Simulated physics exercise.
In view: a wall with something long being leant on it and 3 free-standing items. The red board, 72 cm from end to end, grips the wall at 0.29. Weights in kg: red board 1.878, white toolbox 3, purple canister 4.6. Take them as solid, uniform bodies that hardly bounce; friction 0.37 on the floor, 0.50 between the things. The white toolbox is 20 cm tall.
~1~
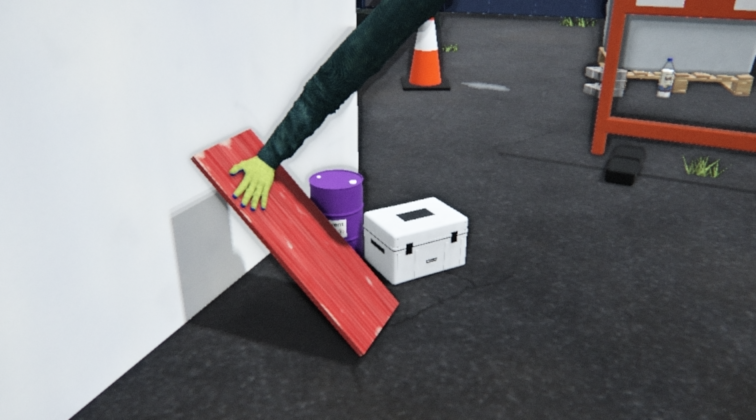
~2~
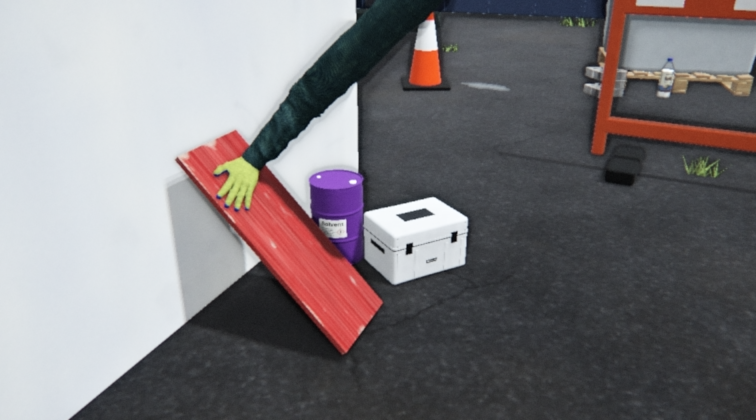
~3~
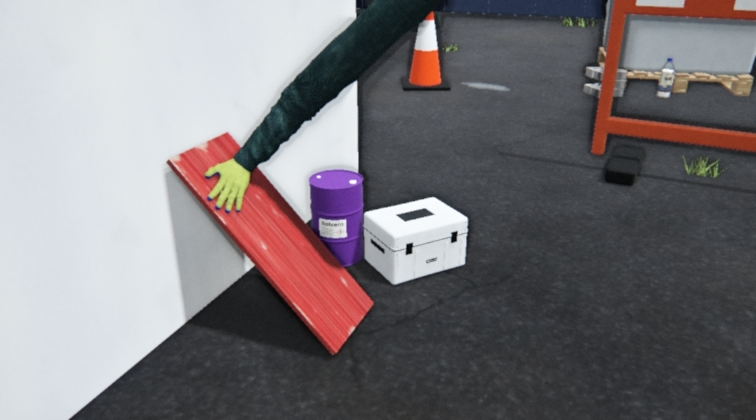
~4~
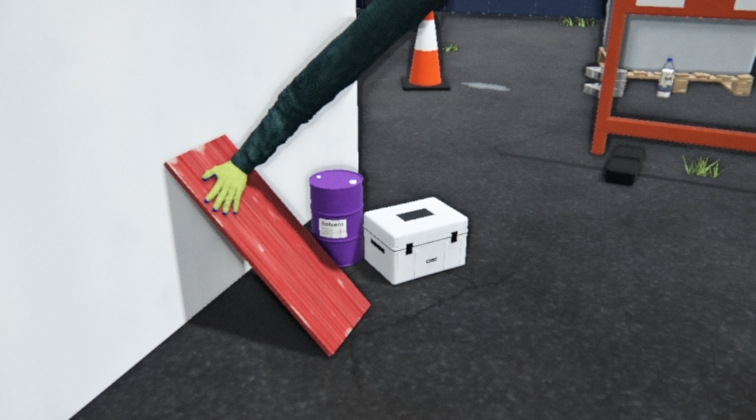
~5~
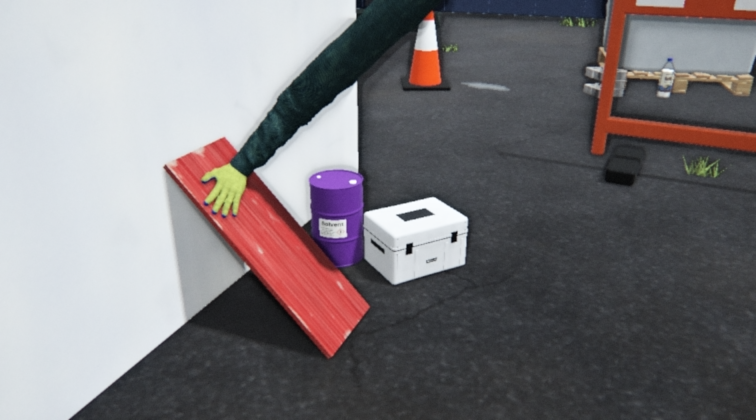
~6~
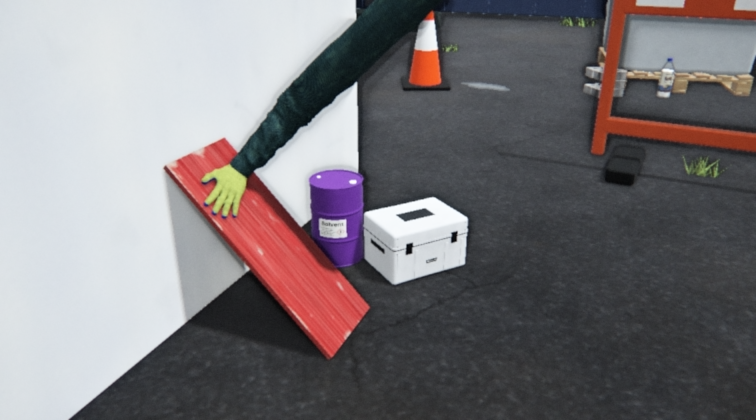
On dark asphalt beside a white wall, the view looks down from a fixed, raised position. A red board leans on the wall at left, with a purple canister and a white toolbox to its right, and an orange-and-white cone and an orange frame behind. A yellow-green hand on a dark-sleeved arm shifts the board slightly left against the wall, then both stay nearly still.
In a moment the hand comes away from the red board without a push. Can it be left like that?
It slides down.
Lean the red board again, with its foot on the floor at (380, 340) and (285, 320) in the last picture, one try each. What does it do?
First, it slides down; second, it holds.
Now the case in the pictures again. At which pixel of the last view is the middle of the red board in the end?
Near (313, 322).
Then, 0.40 s on from there, red board leaning 8° more than when let go near (284, 255).
Then, 0.60 s on from there, red board leaning 31° more than when let go near (304, 295).
Then, 0.70 s on from there, red board leaning 46° more than when let go near (313, 323).
In the end, toppled on the floor, red board; the other 2 under 10 cm from the start. At the end, from the last picture's camera, red board near (313, 322). The board slips out.
